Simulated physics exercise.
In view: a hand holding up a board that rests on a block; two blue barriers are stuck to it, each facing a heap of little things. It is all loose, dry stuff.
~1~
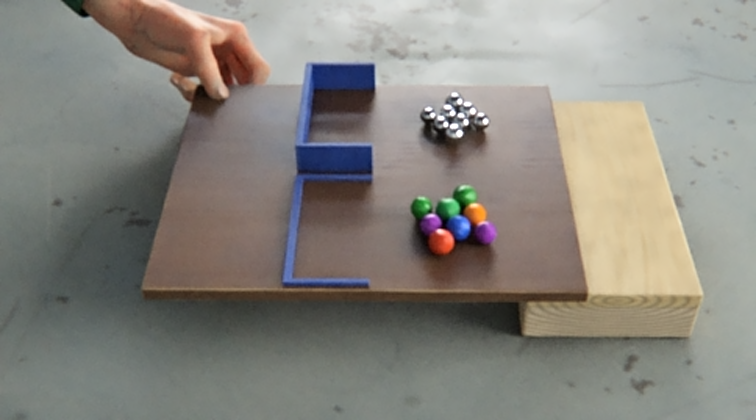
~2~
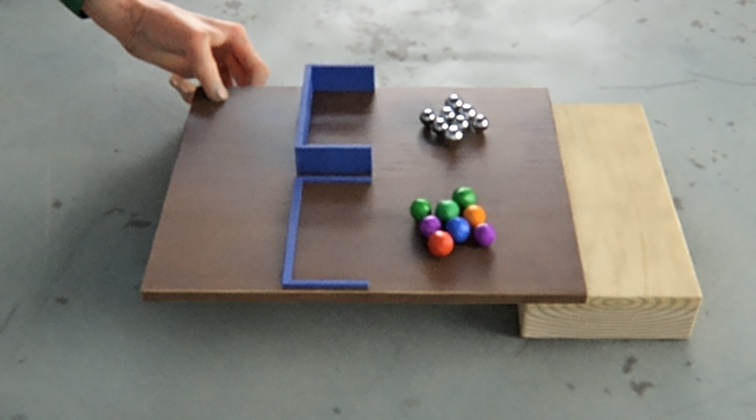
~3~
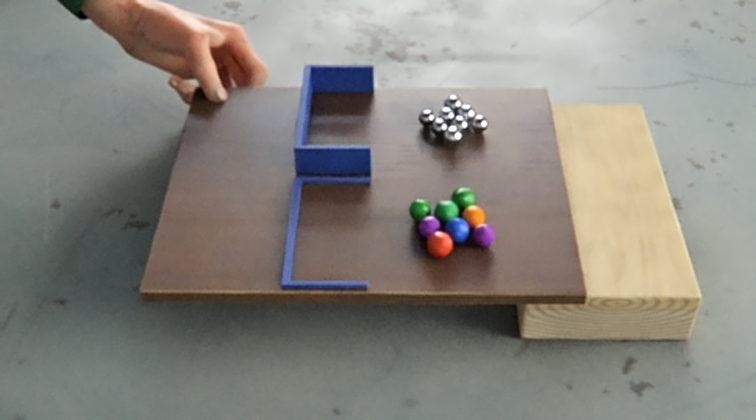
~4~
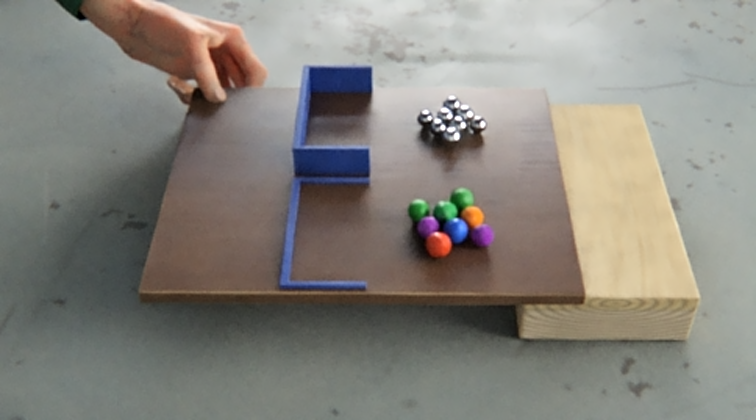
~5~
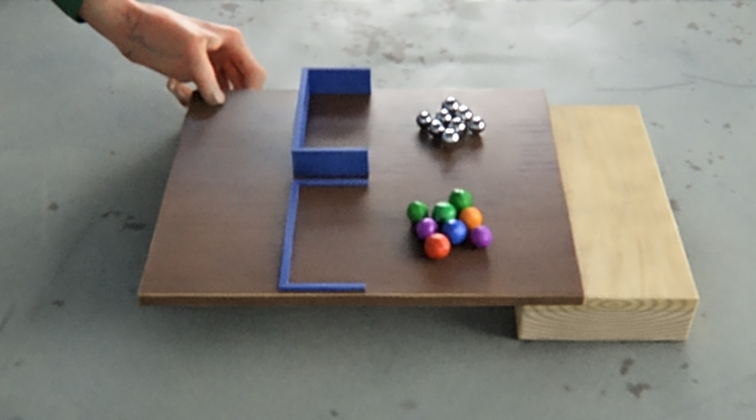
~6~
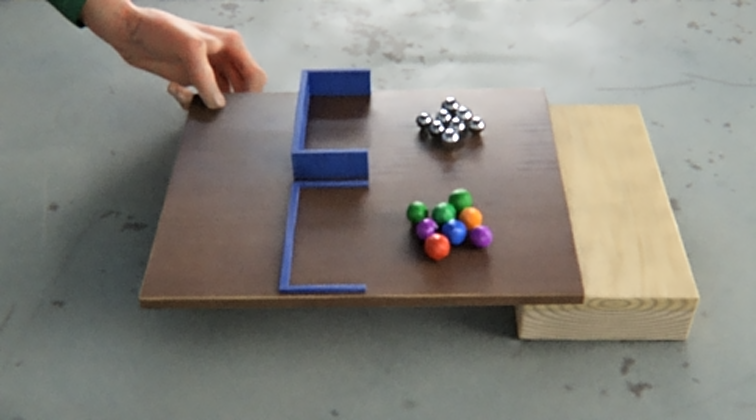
At the start, a hand at the left holds a brown board level, its right side resting on a wooden block, with steel balls and colorful marbles heaped beside two blue barriers. The hand then lowers the left end very slightly, while both heaps stay practically still on the board.
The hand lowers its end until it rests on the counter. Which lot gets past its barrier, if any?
Here the near lot gets over its bar, and the far lot is stopped by its bar.
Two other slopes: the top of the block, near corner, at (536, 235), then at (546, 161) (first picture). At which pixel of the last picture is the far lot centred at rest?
Around (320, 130) in the first try, (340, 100) in the second.
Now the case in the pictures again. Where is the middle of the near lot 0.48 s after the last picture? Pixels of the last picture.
Around (400, 236).
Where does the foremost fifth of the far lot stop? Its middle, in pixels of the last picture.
Around (314, 150).
Then, 0.21 s after the last picture, board sloping at 5°; near lot where it was; far lot where it was.
Then, 0.48 s after the last picture, board sloping at 9°; near lot on its way down; far lot on its way down.
Then, 0.77 s after the last picture, board resting at 10°; near lot about half past its bar; far lot has reached its bar.
By the end, board resting at 10°; near lot most past its bar; far lot gathered behind its bar.
